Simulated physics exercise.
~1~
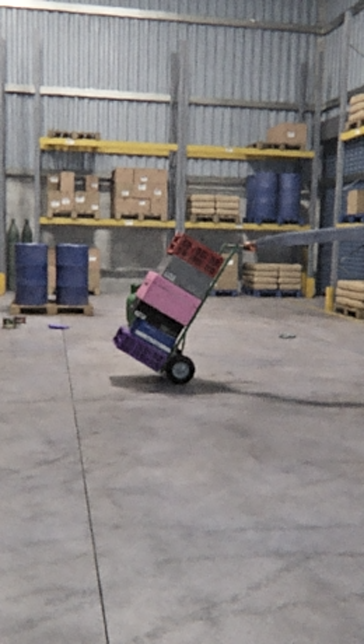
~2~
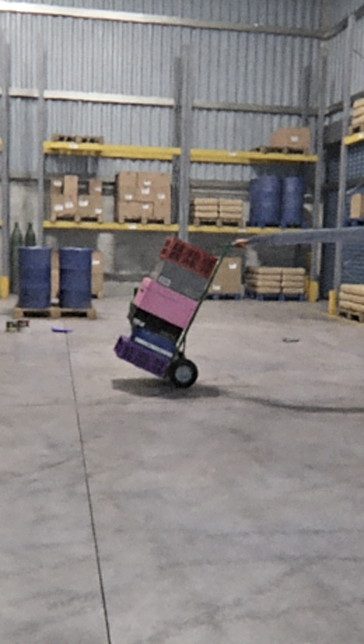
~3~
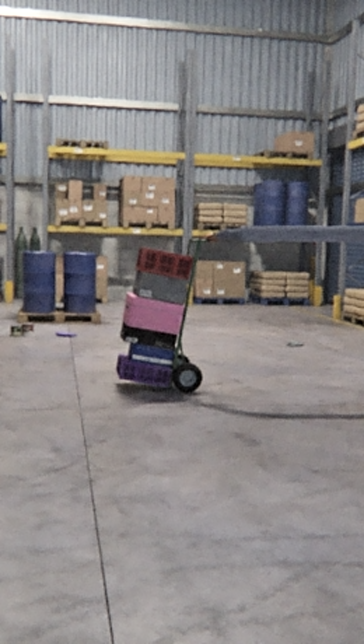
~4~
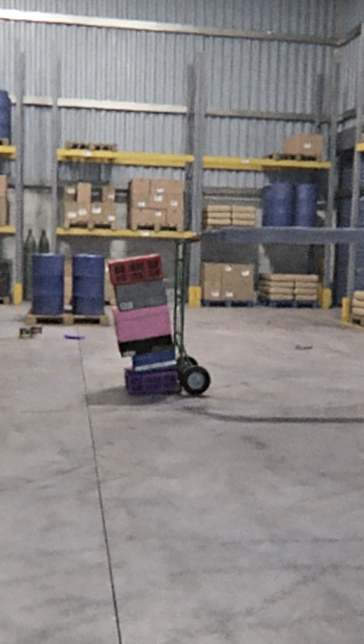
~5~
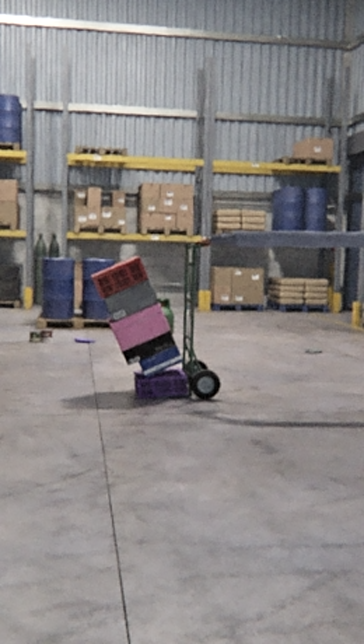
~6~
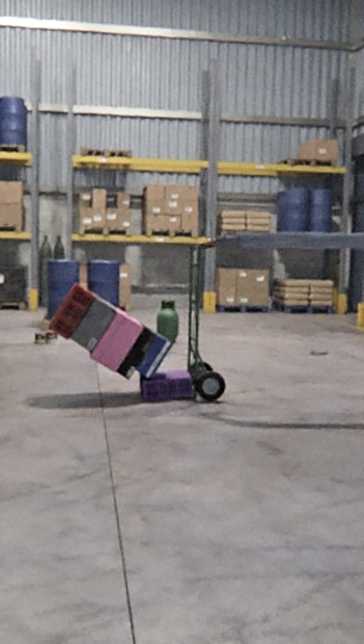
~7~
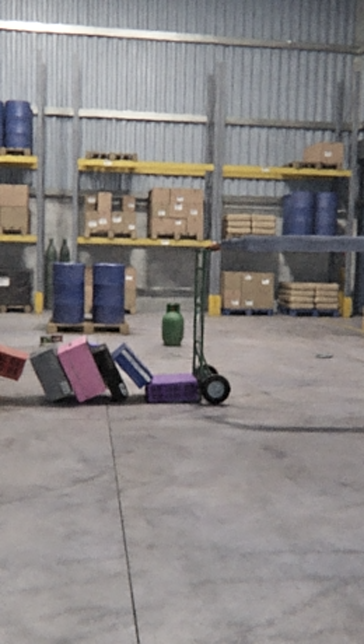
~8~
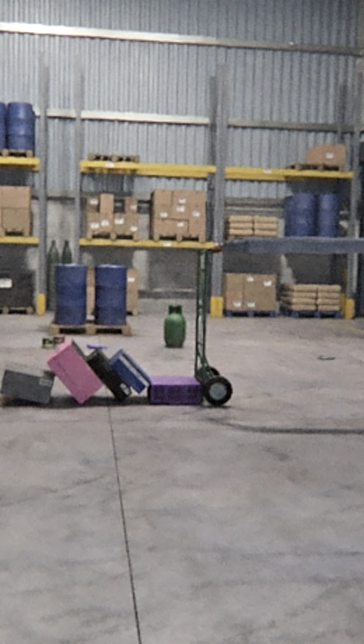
Warehouse floor, a tilted sack truck swinging upright and its stacked crates and boxes toppling left, leaving the purple crate beside it.
